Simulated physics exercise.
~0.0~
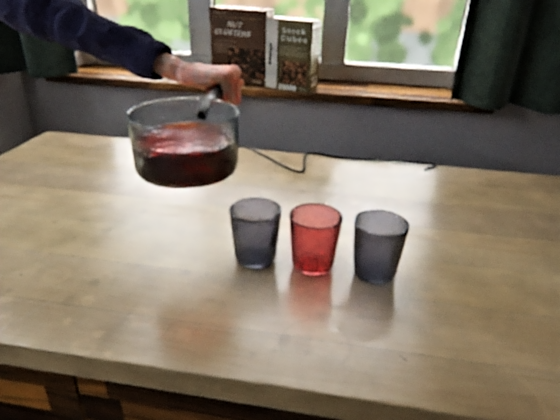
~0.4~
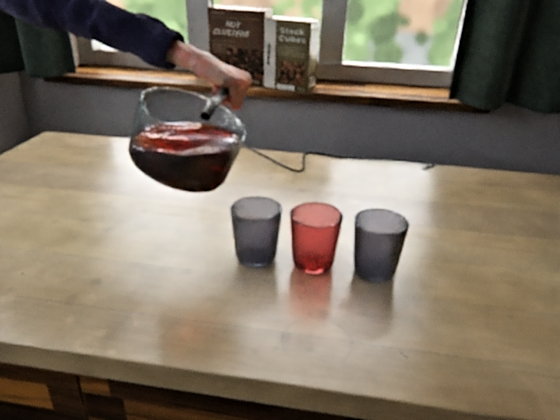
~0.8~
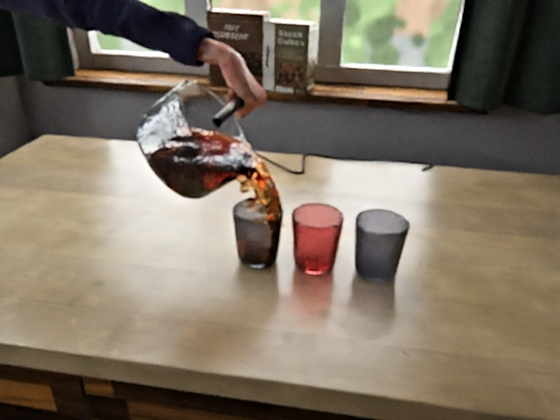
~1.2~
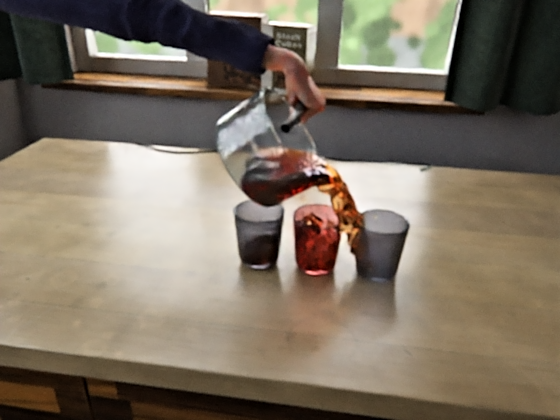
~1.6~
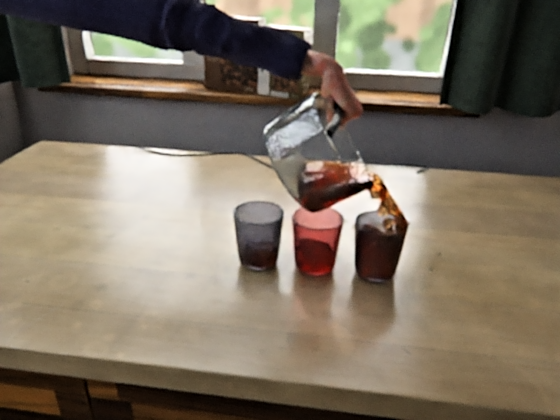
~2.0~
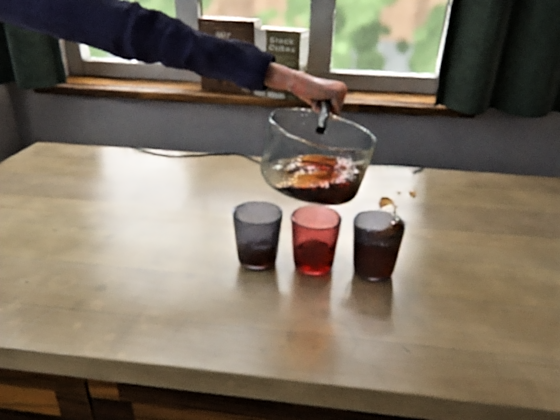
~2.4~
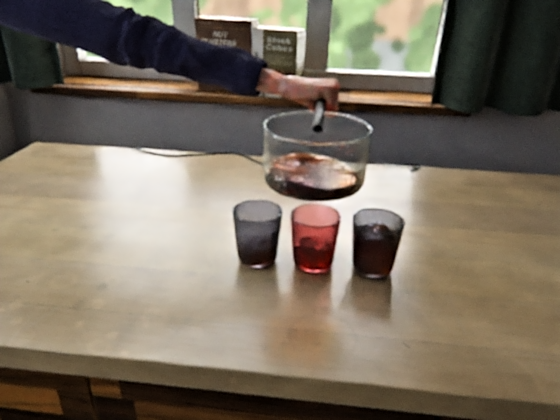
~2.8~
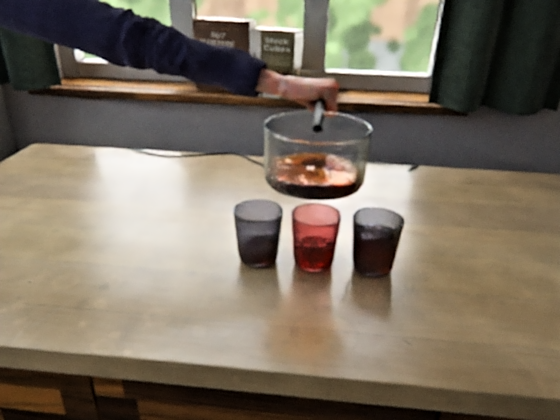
On a wooden worktop, a hand tilting a glass saucepan pours tea rightward along three tumblers, then levels the pan above them.
